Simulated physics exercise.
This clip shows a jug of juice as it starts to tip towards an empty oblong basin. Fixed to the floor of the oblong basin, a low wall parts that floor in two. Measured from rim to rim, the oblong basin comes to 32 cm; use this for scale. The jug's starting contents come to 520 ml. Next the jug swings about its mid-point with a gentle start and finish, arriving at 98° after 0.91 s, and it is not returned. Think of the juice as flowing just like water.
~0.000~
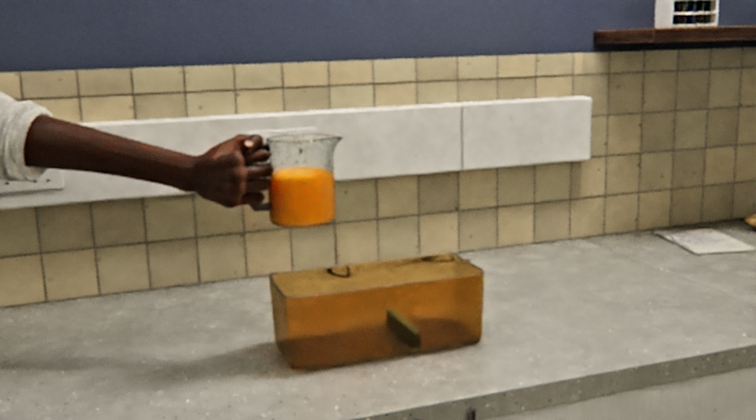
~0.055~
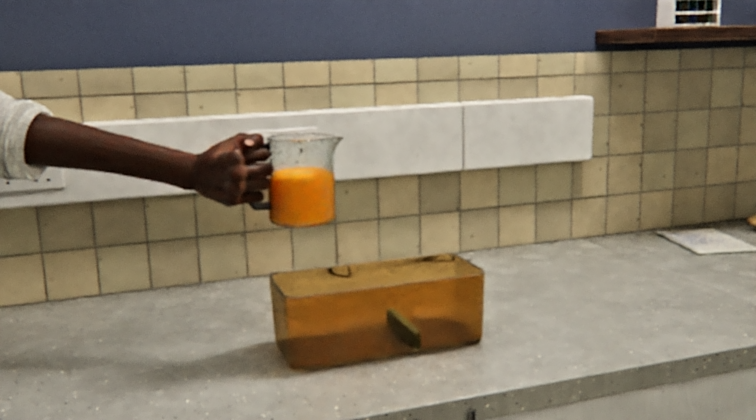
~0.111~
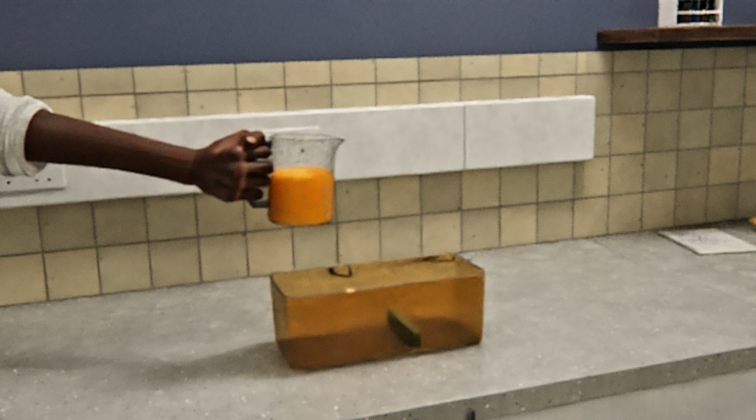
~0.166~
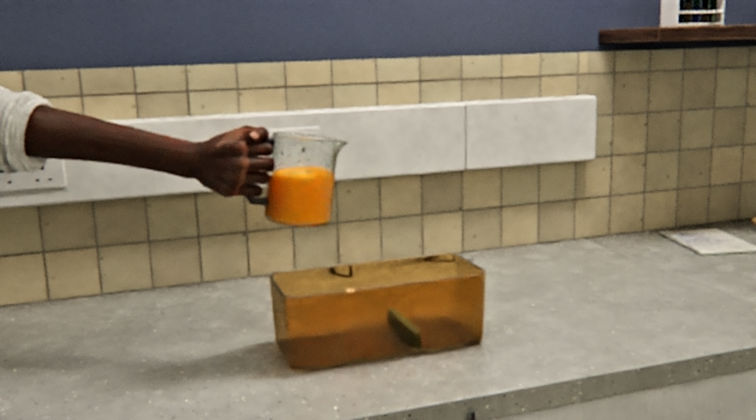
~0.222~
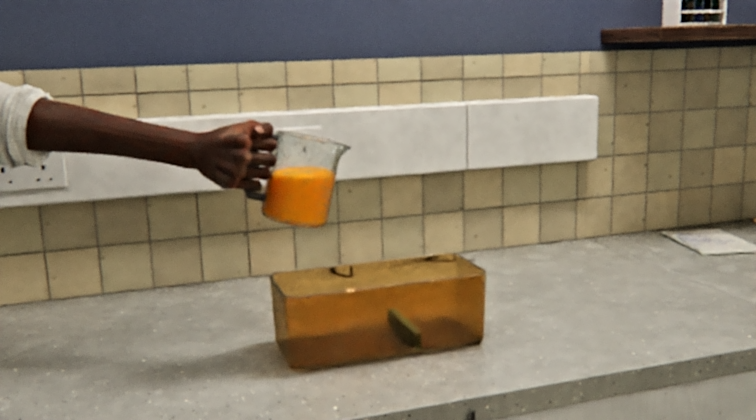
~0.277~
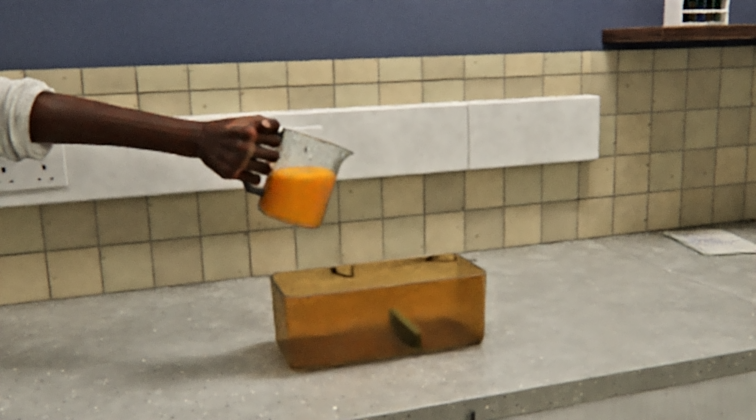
A hand held a glass jug of orange juice above an oblong basin on a grey counter, keeping it nearly upright at first, then slowly tilted it a little to the right.
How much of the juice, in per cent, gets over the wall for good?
21 %.
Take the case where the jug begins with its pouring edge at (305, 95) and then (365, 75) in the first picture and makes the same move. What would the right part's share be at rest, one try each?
I'd say 15 percent on the first go, 75 percent on the next.
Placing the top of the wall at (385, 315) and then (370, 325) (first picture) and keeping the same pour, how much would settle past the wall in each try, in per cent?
I'd say 75 percent on the first go, 90 percent on the next.
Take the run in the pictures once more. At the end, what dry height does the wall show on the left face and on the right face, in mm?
Left 14 mm, right 22 mm.
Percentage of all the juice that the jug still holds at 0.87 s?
About 42 % is still there.
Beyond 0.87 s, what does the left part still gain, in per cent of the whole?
52 %.
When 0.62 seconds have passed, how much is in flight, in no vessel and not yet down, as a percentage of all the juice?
Around 8 in a hundred.
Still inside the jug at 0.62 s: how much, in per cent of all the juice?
Fraction remaining: Approx. 92 per cent.
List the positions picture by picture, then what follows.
Tilt 0°; pouring edge (342, 136); surface from (270, 174) to (330, 170); the oblong basin's rim runs from (277, 287) to (469, 263); the wall's top is at (403, 320), in the first frame.
Tilt 1°; pouring edge (343, 137); surface from (270, 174) to (330, 170), in the second frame.
Tilt 4°; pouring edge (345, 138); surface from (270, 174) to (330, 169), in the third frame.
Tilt 8°; pouring edge (348, 141); surface from (270, 175) to (330, 170), in the fourth frame.
Tilt 14°; pouring edge (351, 146); surface from (270, 175) to (331, 169), in the fifth frame.
Tilt 21°; pouring edge (354, 152); surface from (268, 176) to (333, 170), in the sixth frame.
By 0.62 s the tilt is 75° and 92 per cent is still to pour, 0 is left of the wall and 0 right of it.
By 0.87 s the tilt is 97° and 42 per cent is still to pour, 27 is left of the wall and 4 right of it.
By 1.13 s the tilt is 98° and 12 per cent is still to pour, 59 is left of the wall and 20 right of it.
By 1.41 s the tilt is 98° and 3 per cent is still to pour, 74 is left of the wall and 20 right of it.
At rest 78 per cent lies left of the wall, 21 right of it and 1 outside.
